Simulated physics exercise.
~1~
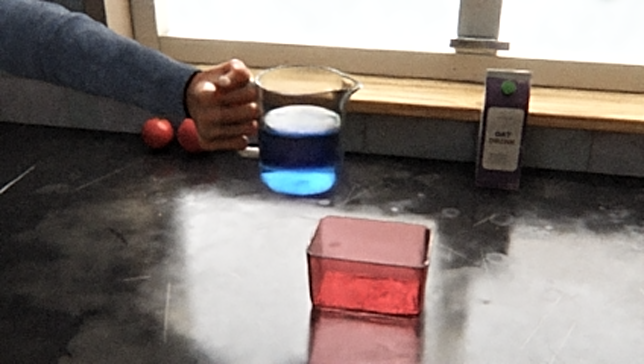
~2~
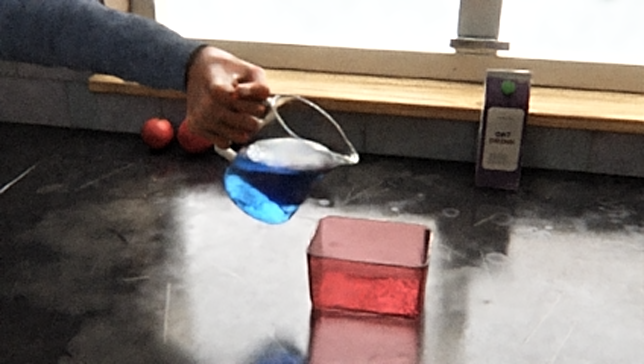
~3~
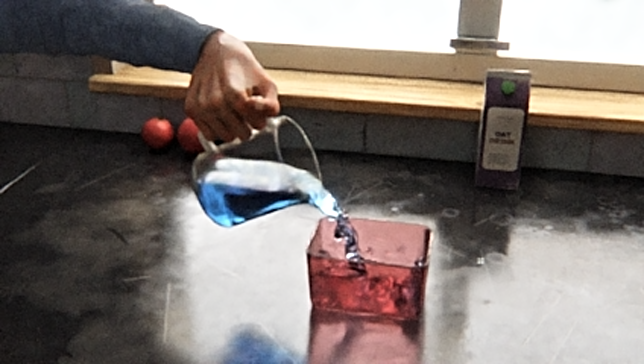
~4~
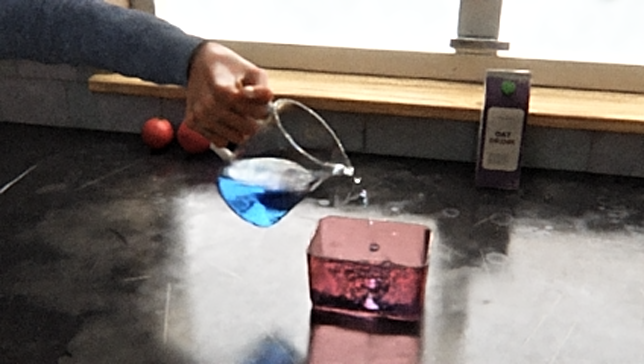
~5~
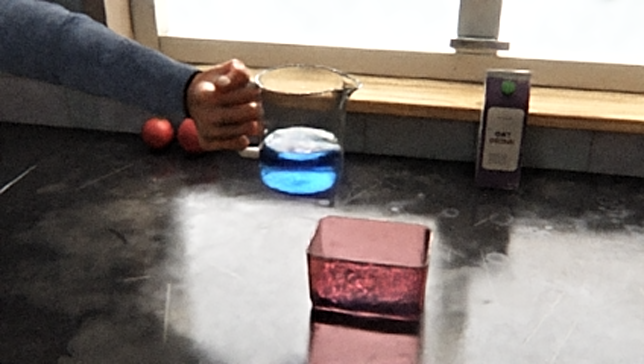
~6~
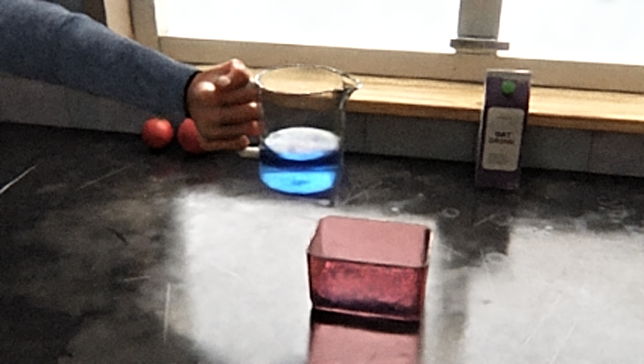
A hand in a blue-grey sleeve reaches in from the left, holding a clear jug of blue water above a dark, glossy work surface, seen from the front and slightly above. A translucent red food box sits in front to the right, with red, round fruit and a dark carton near the window behind. The hand tips the jug to the right, and water streams from its spout into the box, splashing inside. The jug then tilts back, with a few drops trailing from the spout. It ends upright, still partly full, while the box holds shallow, purplish water.
